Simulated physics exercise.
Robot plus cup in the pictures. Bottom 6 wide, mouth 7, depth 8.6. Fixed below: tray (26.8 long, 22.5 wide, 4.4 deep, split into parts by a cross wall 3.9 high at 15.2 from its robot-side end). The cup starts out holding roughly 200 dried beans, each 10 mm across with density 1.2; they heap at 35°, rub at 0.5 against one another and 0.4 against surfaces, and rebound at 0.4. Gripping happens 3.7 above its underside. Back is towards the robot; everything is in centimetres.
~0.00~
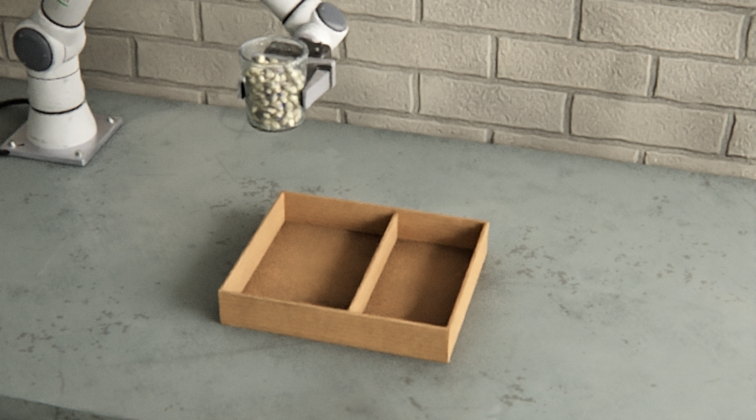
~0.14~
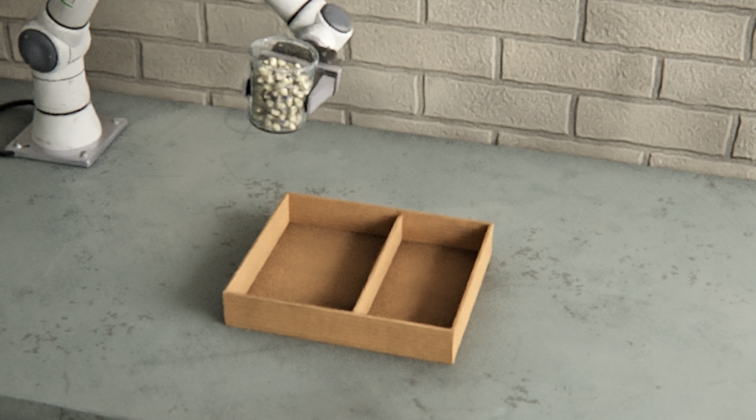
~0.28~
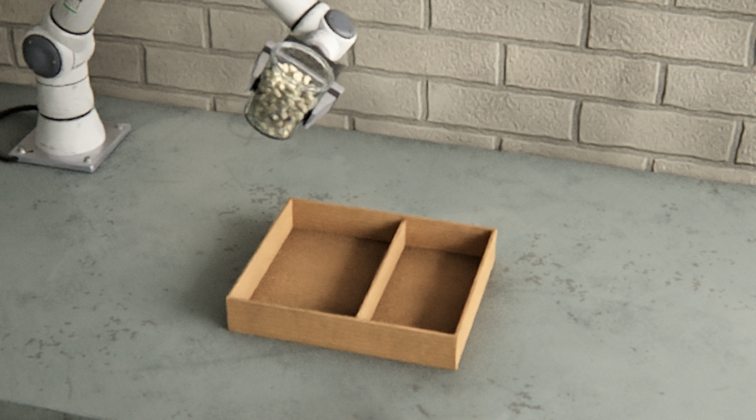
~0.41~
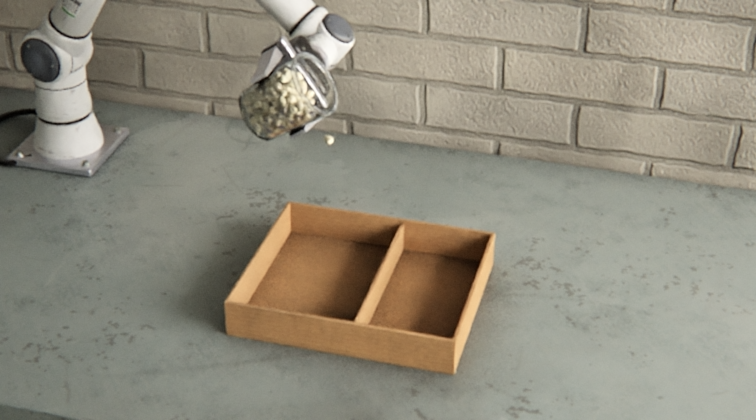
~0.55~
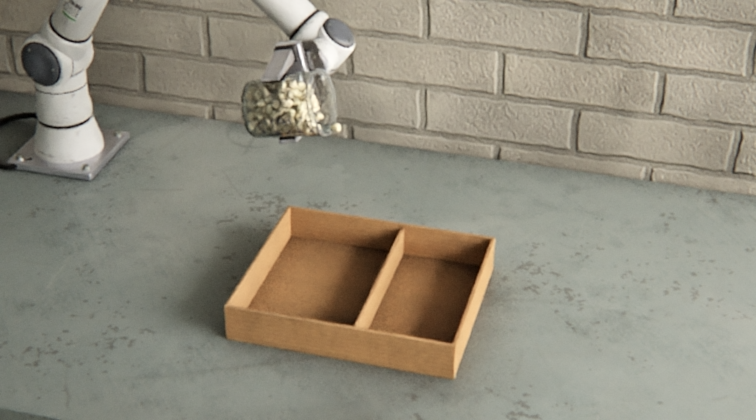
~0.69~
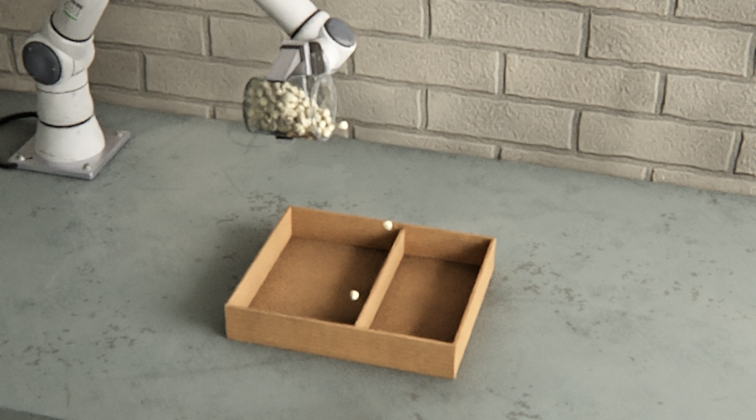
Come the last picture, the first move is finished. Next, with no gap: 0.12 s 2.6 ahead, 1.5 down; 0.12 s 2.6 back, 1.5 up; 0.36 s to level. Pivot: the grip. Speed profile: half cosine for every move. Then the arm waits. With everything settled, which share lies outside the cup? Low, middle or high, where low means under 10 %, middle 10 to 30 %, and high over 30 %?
Middle, 10 to 30 %.
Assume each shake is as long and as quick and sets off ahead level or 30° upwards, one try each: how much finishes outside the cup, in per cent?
I'd say close to 35 percent for the first and close to 40 percent for the second.
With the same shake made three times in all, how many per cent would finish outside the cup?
Then about 40 per cent.
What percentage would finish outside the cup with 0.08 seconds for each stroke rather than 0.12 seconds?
It would come to roughly 35 %.
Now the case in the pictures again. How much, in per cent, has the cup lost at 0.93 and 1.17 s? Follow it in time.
First it's 10 percent, and after that 20 percent.
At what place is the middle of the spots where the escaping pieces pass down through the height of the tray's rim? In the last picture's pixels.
I'd put it somewhere near (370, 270).
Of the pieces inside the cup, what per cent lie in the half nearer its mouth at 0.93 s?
I'd say close to 55 per cent.
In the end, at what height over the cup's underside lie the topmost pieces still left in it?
Top of the fill: Near 7.5 cm.
After 0.93 s, tilted 84° forward, highest piece 27 above the table; 172 in the cup, 3 in the far-side part, 1 in the robot-side part, 19 in flight or on a rim.
After 1.17 s, tilted 21° forward, highest piece 30 above the table; 159 in the cup, 23 in the robot-side part, 12 in the far-side part, 1 in flight or on a rim.
After 1.49 s, level, highest piece 29 above the table; 159 in the cup, 23 in the robot-side part, 13 in the far-side part.
After 2.54 s, level, highest piece 29 above the table; 159 in the cup, 23 in the robot-side part, 13 in the far-side part.
In the end, 159 in the cup, 23 in the robot-side part, 13 in the far-side part. That is 18 % outside the cup.
